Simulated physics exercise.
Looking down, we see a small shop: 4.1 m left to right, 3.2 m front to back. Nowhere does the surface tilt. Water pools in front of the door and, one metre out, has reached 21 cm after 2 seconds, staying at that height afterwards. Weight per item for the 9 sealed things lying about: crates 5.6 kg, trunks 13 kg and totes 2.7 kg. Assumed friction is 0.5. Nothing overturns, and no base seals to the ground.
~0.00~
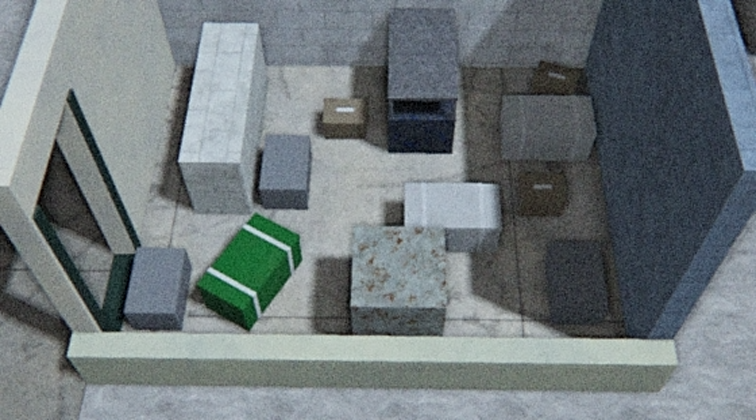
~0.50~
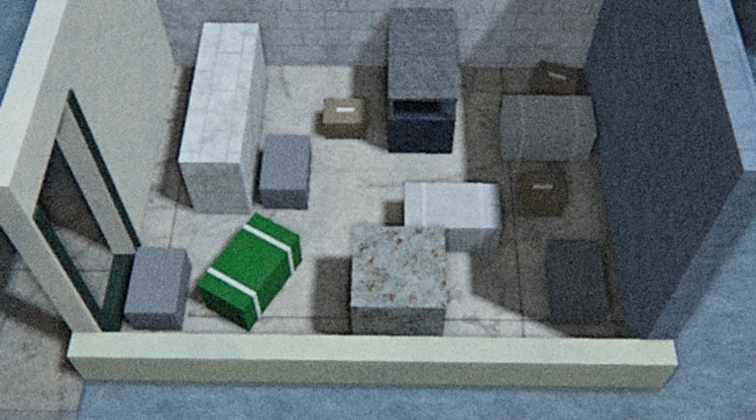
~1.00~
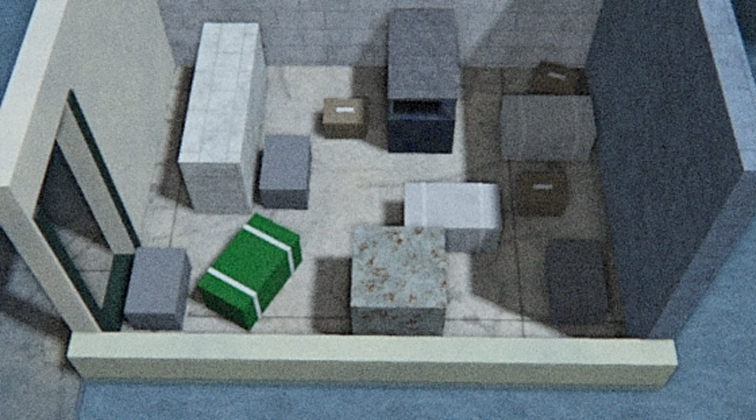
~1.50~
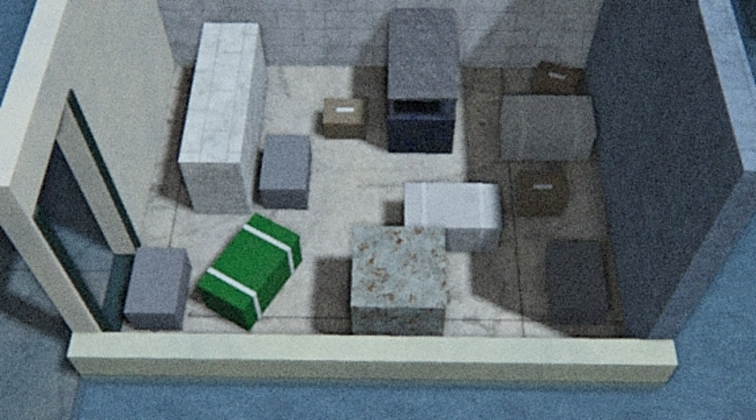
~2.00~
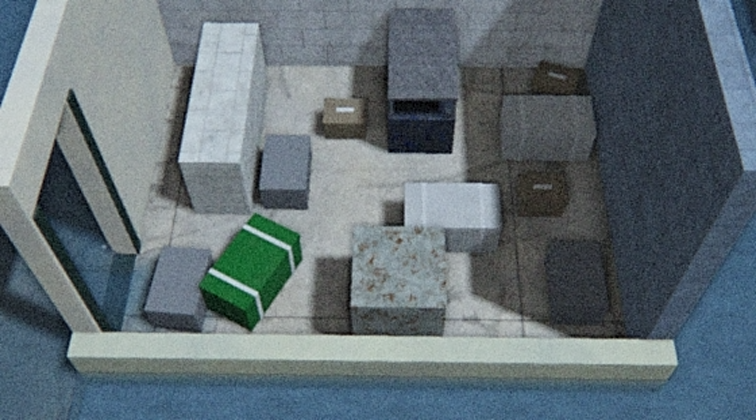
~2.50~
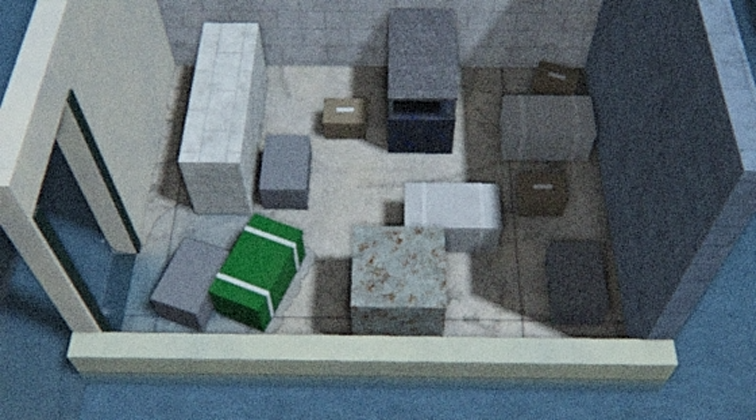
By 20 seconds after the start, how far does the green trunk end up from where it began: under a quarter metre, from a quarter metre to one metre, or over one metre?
It gets shunted far.
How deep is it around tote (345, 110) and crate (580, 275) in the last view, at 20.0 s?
Some 14 cm at the first, some 19 cm at the second.
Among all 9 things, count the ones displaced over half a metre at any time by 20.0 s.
All told, that gives 9.
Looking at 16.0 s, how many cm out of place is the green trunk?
Shift: About 250 cm.
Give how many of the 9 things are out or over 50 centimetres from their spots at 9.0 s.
Result: 6.
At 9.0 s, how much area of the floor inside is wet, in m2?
Near 11.0 m2 in all.
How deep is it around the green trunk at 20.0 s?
Depth: About 20 cm.
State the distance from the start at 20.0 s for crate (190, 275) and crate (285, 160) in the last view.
Net displacement, in order: 250 cm; 5 cm.
After 4.0 s the green trunk is near (328, 236), 0.7 m from its start, afloat; 2 afloat.
After 9.0 s the green trunk is near (567, 190), 2.7 m from its start, afloat; 9 afloat.
After 16.0 s the green trunk is near (567, 213), 2.6 m from its start, afloat; 9 afloat.
After 20.0 s the green trunk is near (599, 273), 2.8 m from its start, afloat; 9 afloat.
